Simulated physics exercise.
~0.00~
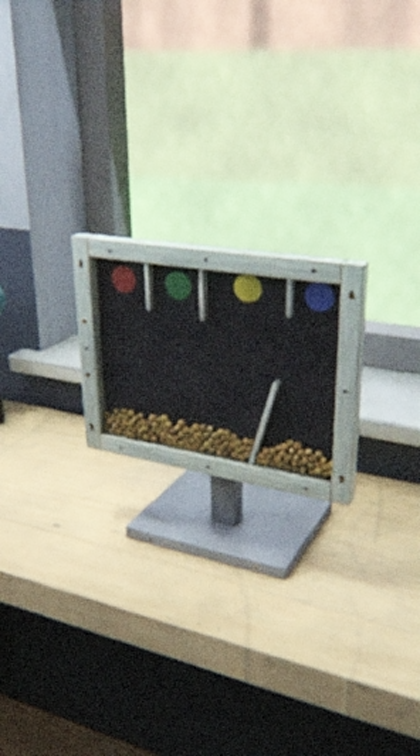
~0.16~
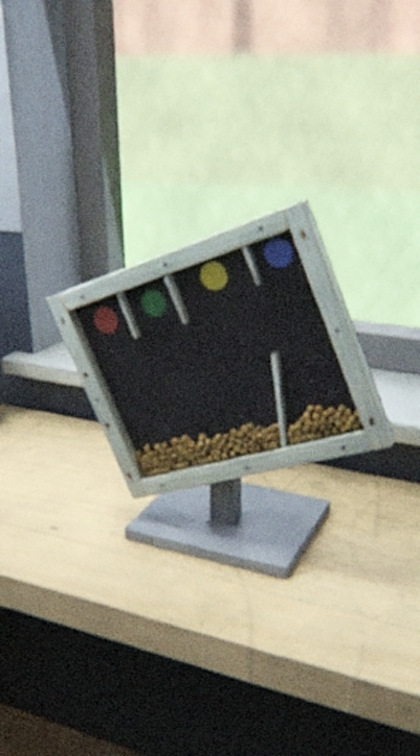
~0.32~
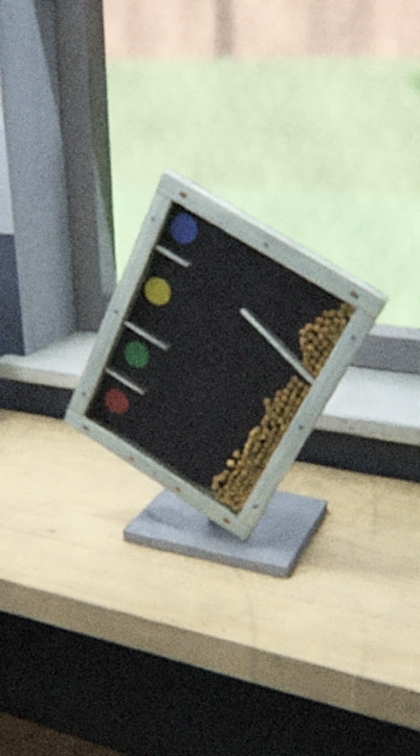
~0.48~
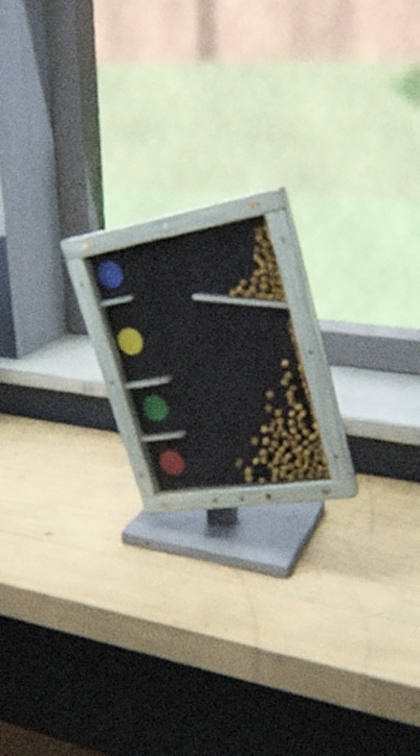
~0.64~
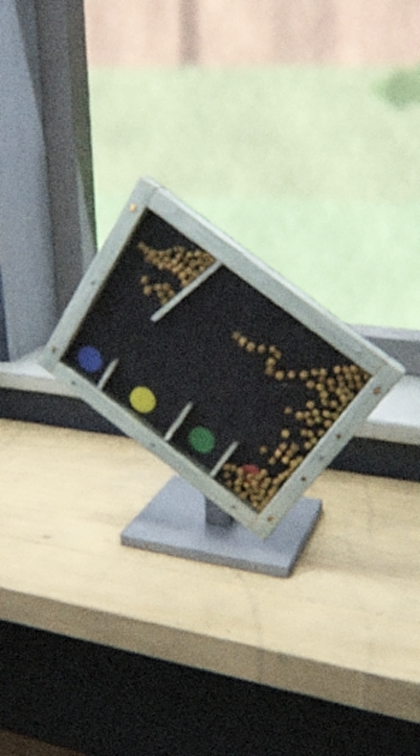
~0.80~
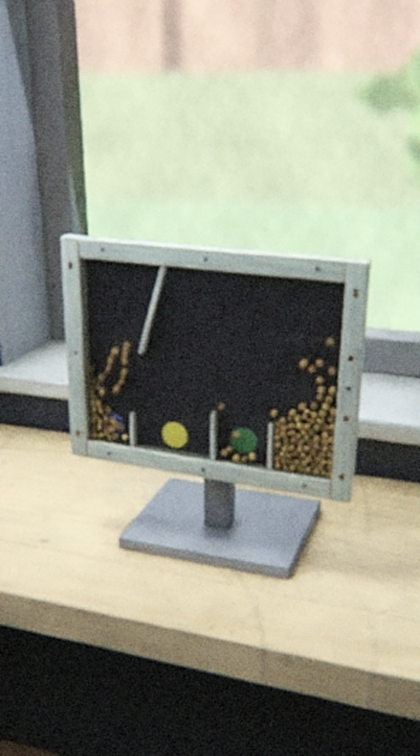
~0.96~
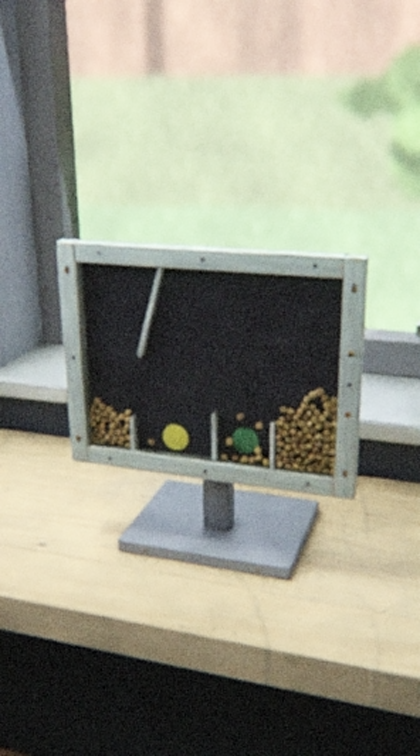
A framed, see-through box of chickpeas on a stand turned counterclockwise until it was upside down, spilling them past a slanted divider into the pockets, and stopped with most in the red pocket, fewer in the blue, few in the green and yellow nearly empty.
